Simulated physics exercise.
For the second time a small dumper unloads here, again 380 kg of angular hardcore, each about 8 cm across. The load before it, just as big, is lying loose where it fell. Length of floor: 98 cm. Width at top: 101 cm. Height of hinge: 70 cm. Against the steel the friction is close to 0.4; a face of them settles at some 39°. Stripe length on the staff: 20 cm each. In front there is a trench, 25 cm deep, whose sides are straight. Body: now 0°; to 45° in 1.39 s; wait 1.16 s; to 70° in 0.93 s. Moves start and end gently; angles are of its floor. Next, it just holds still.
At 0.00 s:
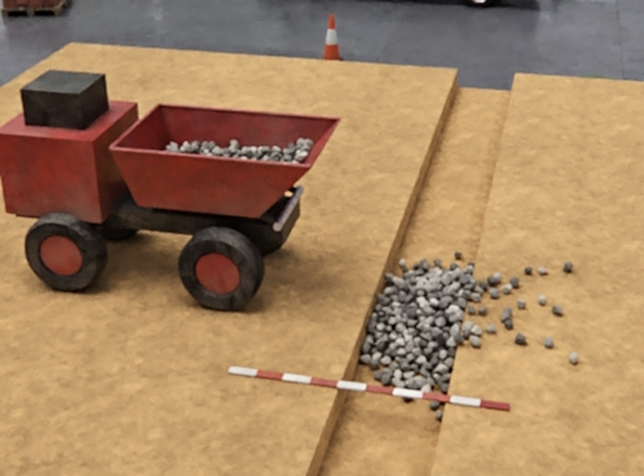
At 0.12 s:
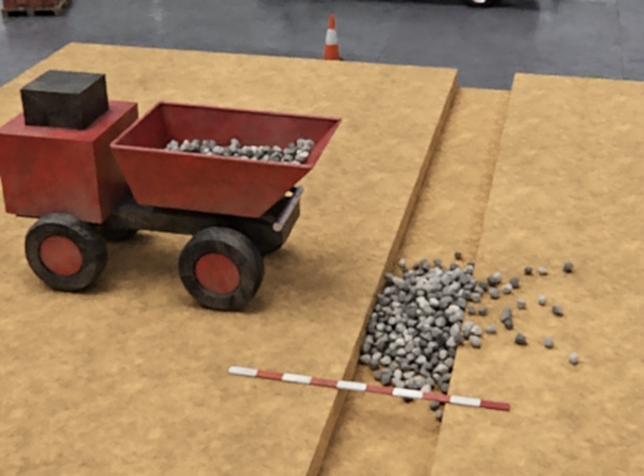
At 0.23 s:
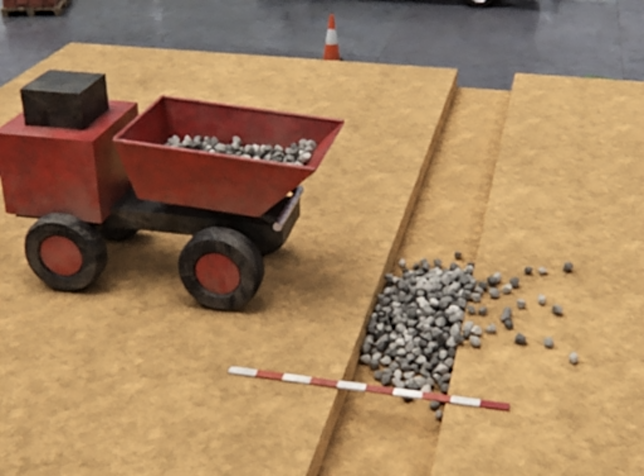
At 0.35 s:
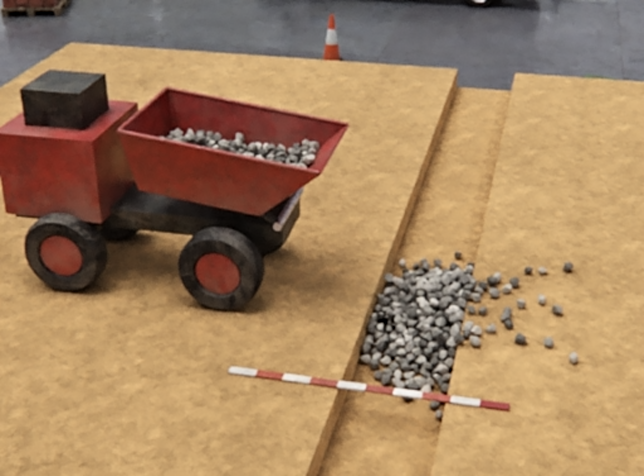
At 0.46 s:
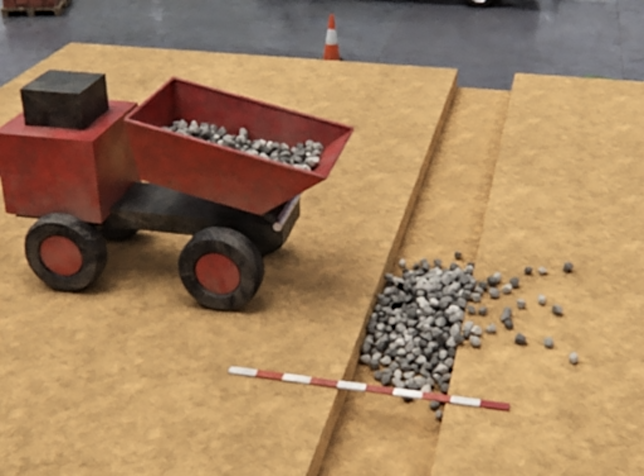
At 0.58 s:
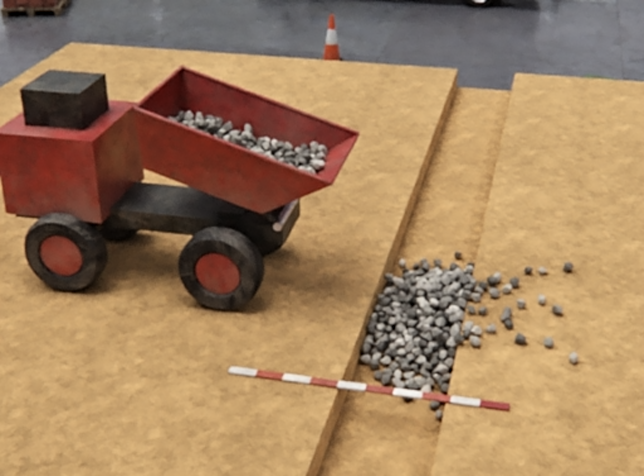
A red toy-like dumper stands still while its stone-filled body tilts up toward the right.
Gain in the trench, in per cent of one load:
88 per cent.
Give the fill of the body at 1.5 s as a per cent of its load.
About 100 per cent.
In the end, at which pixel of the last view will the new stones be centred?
In the last view, somewhere near (401, 293).
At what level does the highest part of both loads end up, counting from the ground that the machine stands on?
Roughly 32 cm above that ground.
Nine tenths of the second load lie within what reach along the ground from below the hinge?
Around 130 cm ahead of it.
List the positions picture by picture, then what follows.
The body is at 0°, its lip at (311, 167); the top of the load is at (268, 151). The earlier load is highest near (437, 292), 11 cm above ground level, 95 % in the trench, 5 % past the trench, in the first frame.
Lip at (312, 168), floor tilted 1°, highest stones at (244, 148); the stones move at 0.2 m/s on average, in the second frame.
Lip at (315, 170), floor tilted 3°, highest stones at (234, 147); the stones move at 0.3 m/s on average, in the third frame.
Lip at (320, 173), floor tilted 7°, highest stones at (200, 139); the stones move at 0.4 m/s on average, in the fourth frame.
The body is at 12°, its lip at (326, 178); the top of the load is at (197, 131); the stones move at 0.5 m/s on average, in the fifth frame.
Lip at (332, 184), floor tilted 17°, highest stones at (197, 124); the stones move at 0.5 m/s on average, in the sixth frame.
After 1.0 s the floor is at 38°; in per cent of one load, 100 in the body, 95 in the trench, 5 past the trench; the foremost stones are at (547, 305).
After 1.5 s the floor is at 45°; in per cent of one load, 100 in the body, 95 in the trench, 5 past the trench; the foremost stones are at (547, 305).
After 3.9 s the floor is at 70°; in per cent of one load, 63 in the body, 132 in the trench, 5 past the trench; the foremost stones are at (547, 305).
After 6.6 s the floor is at 70°; in per cent of one load, 0 in the body, 9 short of the trench, 183 in the trench, 8 past the trench; the foremost stones are at (553, 303). Net gain in the trench, 88.
